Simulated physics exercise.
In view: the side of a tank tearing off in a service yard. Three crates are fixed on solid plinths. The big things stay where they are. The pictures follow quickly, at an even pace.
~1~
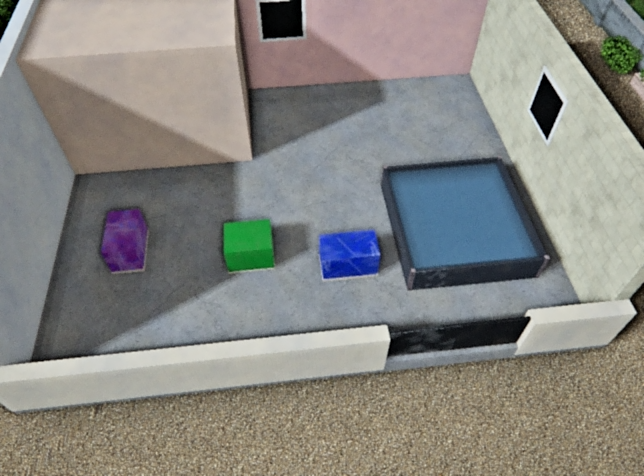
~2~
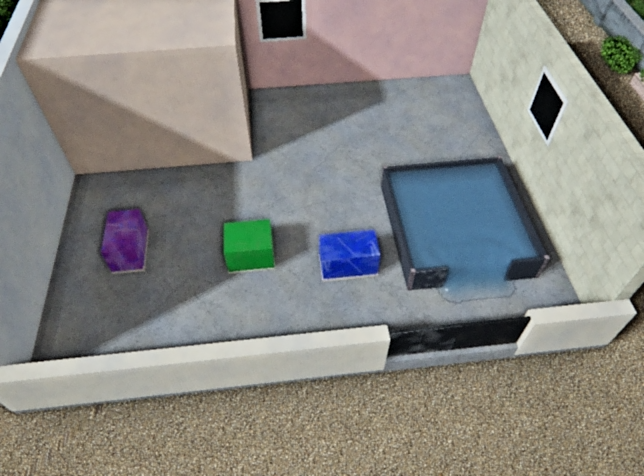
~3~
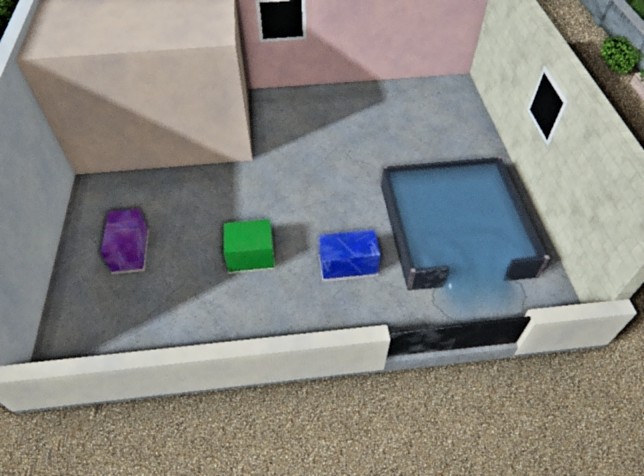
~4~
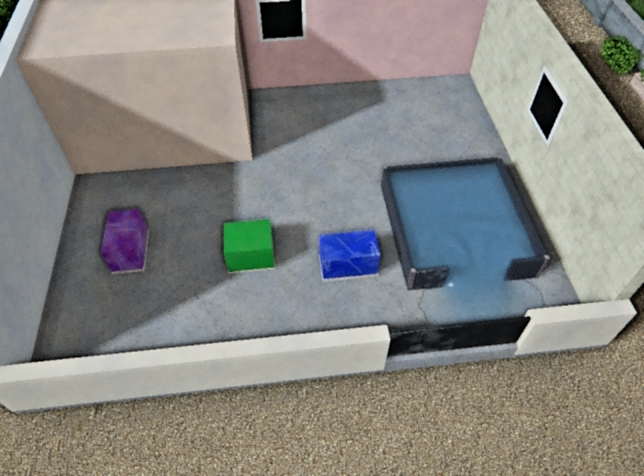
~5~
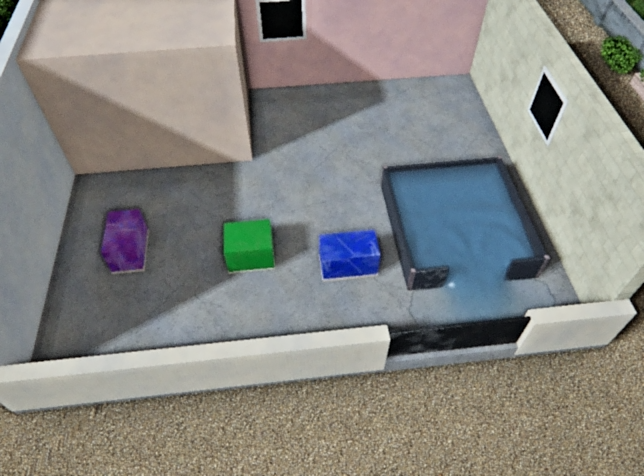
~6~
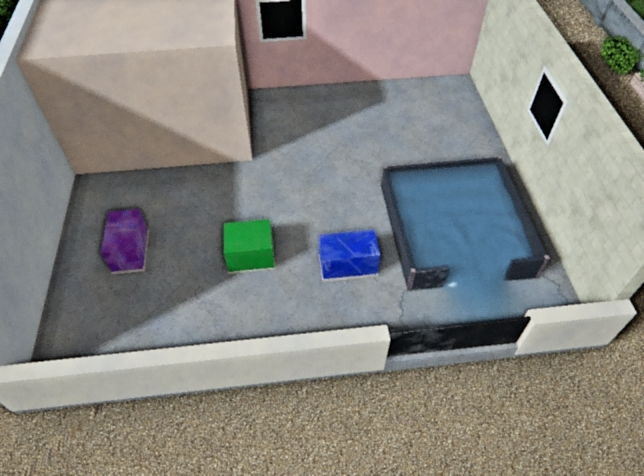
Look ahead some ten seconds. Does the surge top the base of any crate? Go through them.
In the end: The purple crate is wetted; the green crate is wetted; the blue crate is wetted.
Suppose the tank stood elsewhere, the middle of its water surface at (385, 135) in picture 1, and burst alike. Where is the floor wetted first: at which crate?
That is the crate marked blue.
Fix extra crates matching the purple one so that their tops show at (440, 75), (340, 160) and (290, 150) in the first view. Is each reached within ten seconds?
In turn: Is topped, is spared, remains dry.
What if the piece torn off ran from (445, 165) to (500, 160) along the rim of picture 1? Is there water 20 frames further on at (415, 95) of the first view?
Answer: Flooded.
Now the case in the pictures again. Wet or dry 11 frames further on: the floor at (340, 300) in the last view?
There: Under water.
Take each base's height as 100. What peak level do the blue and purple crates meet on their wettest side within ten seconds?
Roughly 180 per cent, then 180 per cent.
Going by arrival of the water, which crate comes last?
It is the purple-painted one.
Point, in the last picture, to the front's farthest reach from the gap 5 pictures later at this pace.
Close to (340, 352).
A moment on, water covers 5 % of the floor; the purple crate not reached, the green crate not reached, the blue crate not reached.
Next, water covers 15 % of the floor; the purple crate not reached, the green crate not reached, the blue crate water round its plinth.
Then, water covers 30 % of the floor; the purple crate water round its plinth, the green crate water round its plinth, the blue crate water round its plinth.
Later, water covers 50 % of the floor; the purple crate water round its plinth, the green crate water round its plinth, the blue crate water round its plinth.
In the end, water covers 85 % of the floor; the purple crate was topped, the green crate was topped, the blue crate was topped.
